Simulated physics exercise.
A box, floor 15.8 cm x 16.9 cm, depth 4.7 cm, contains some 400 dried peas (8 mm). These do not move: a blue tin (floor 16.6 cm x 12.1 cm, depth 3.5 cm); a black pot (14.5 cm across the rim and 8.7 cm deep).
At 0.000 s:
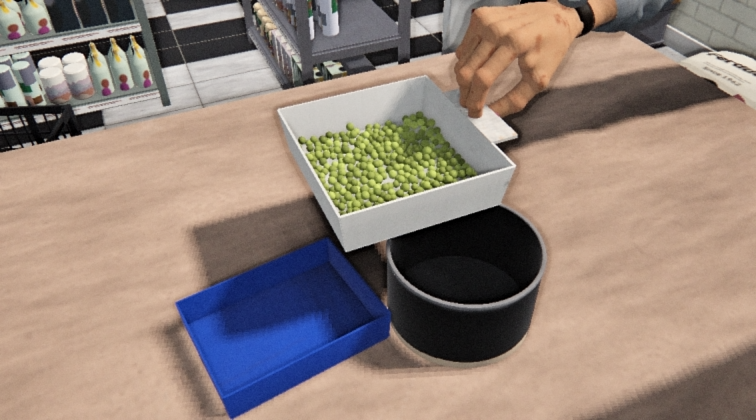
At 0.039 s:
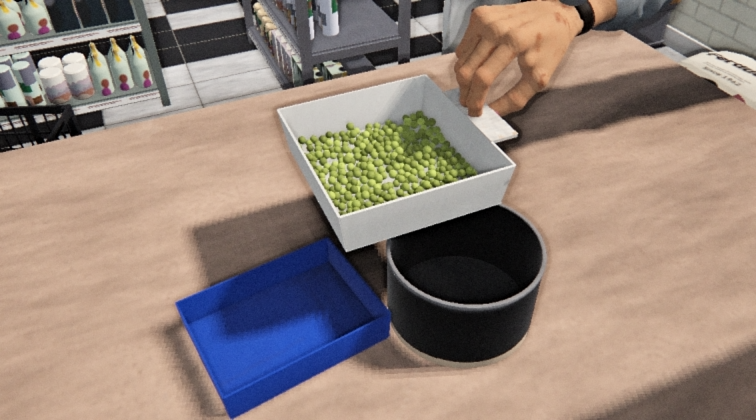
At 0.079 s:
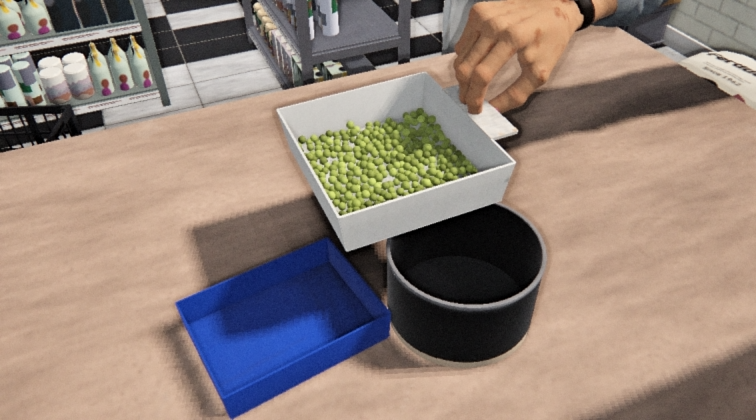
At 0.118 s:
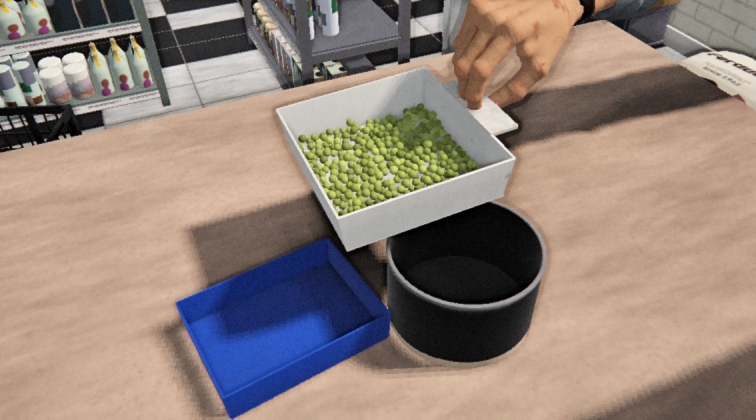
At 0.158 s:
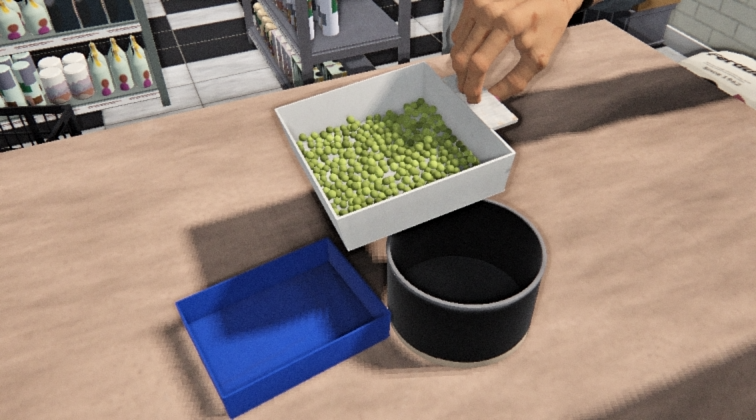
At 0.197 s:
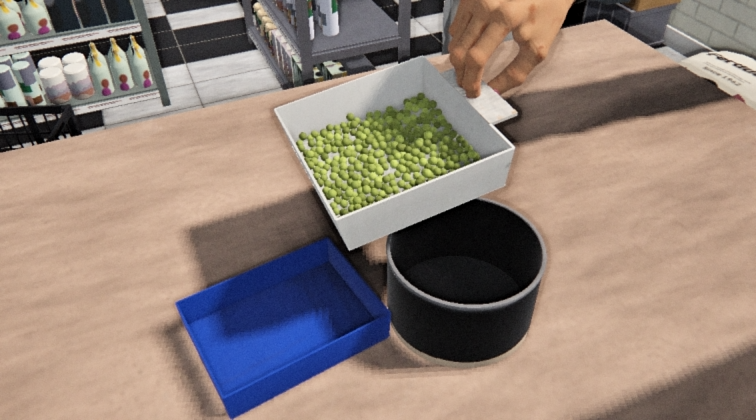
A hand held a white box of green peas above a wooden counter with a blue tin and a black pot on it, then slowly tilted the box slightly, its left side lower.
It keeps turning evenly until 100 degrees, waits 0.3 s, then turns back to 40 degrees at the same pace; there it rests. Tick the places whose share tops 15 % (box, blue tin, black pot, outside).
Box: Not ticked; blue tin: Ticked; black pot: Not ticked; outside: Ticked.
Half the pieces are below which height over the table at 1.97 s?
Some 4 cm.
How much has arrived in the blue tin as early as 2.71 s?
Roughly 70 per cent by that time.
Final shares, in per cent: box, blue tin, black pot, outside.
Box 0; blue tin 70; black pot 0; outside 30.
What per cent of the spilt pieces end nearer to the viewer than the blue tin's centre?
Around 10 percent.
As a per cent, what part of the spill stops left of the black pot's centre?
Close to 100 in a hundred.
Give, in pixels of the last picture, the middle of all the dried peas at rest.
Around (245, 328).
Then, at 1.16 s, tilt 64 degrees; box 100 %; middle of all pieces near (346, 127).
After 1.97 s, tilt 100 degrees; box 30 %, blue tin 40 %, outside 15 %, in the air 15 %; middle of all pieces near (257, 266).
After 2.71 s, tilt 69 degrees; blue tin 70 %, outside 30 %; middle of all pieces near (234, 321).
After 3.42 s, tilt 40 degrees; blue tin 70 %, outside 30 %; middle of all pieces near (236, 321).
In the end, at 3.7 s, box 0 %, blue tin 70 %, black pot 0 %, outside 30 %.
